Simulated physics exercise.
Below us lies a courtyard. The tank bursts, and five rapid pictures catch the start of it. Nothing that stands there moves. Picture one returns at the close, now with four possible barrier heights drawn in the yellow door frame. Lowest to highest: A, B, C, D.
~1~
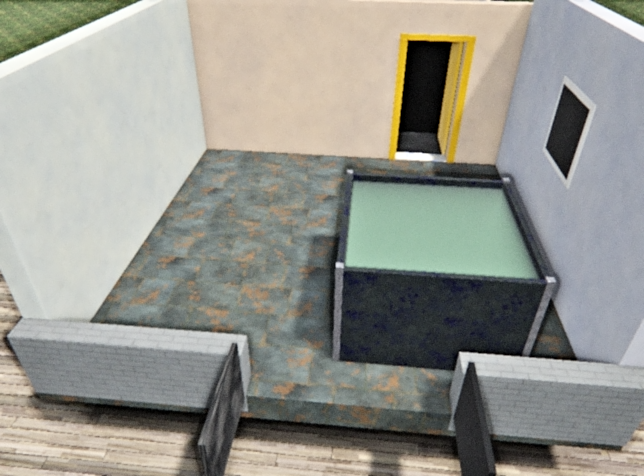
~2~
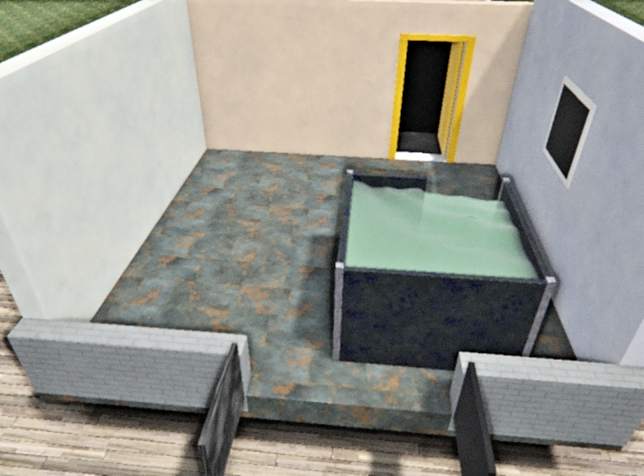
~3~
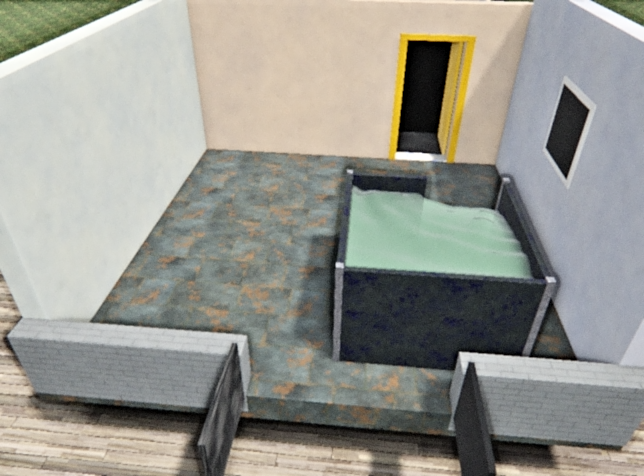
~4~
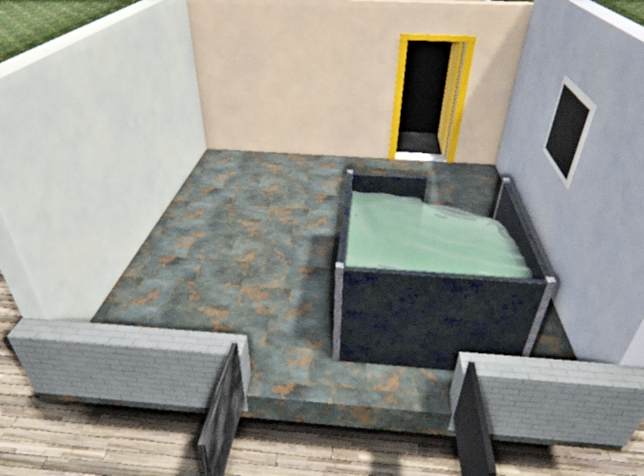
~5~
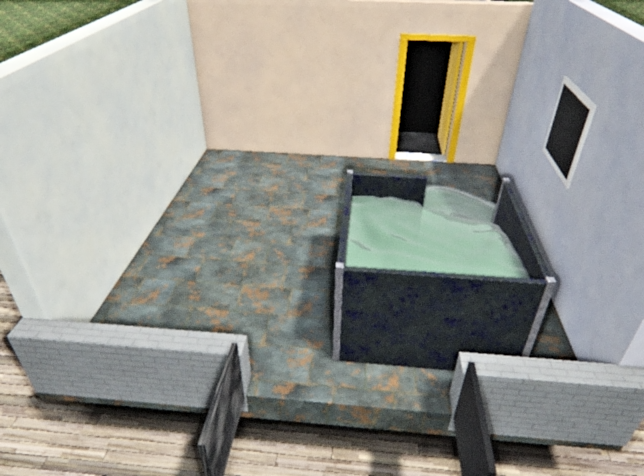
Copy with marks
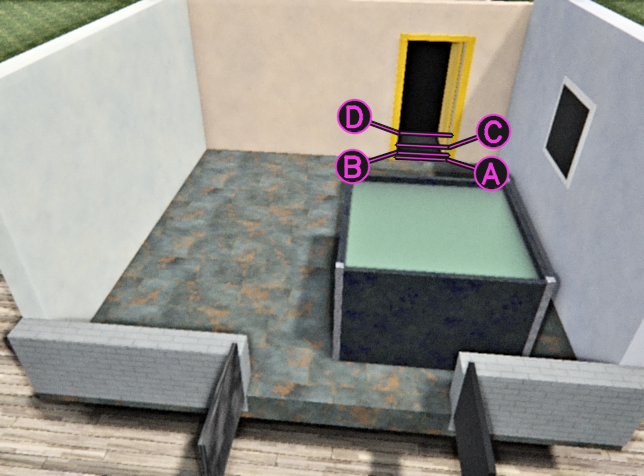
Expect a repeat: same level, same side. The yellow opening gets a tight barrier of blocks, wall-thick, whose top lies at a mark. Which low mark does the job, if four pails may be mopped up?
The limit is D.
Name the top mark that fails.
That would be C.
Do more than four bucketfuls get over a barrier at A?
Yes.
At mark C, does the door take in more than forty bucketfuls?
No, it does not.
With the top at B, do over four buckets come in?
Yes, that goes wrong.
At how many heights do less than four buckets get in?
One.
On the marked copy, A at (421, 158); B at (422, 153); C at (423, 146); D at (424, 134); from the bottom up A, B, C, D.
With A, dozens of bucketfuls pour in.
With B, dozens of bucketfuls pour in.
With C, some 15 bucketfuls get in.
With D, a splash gets over, under a bucket.
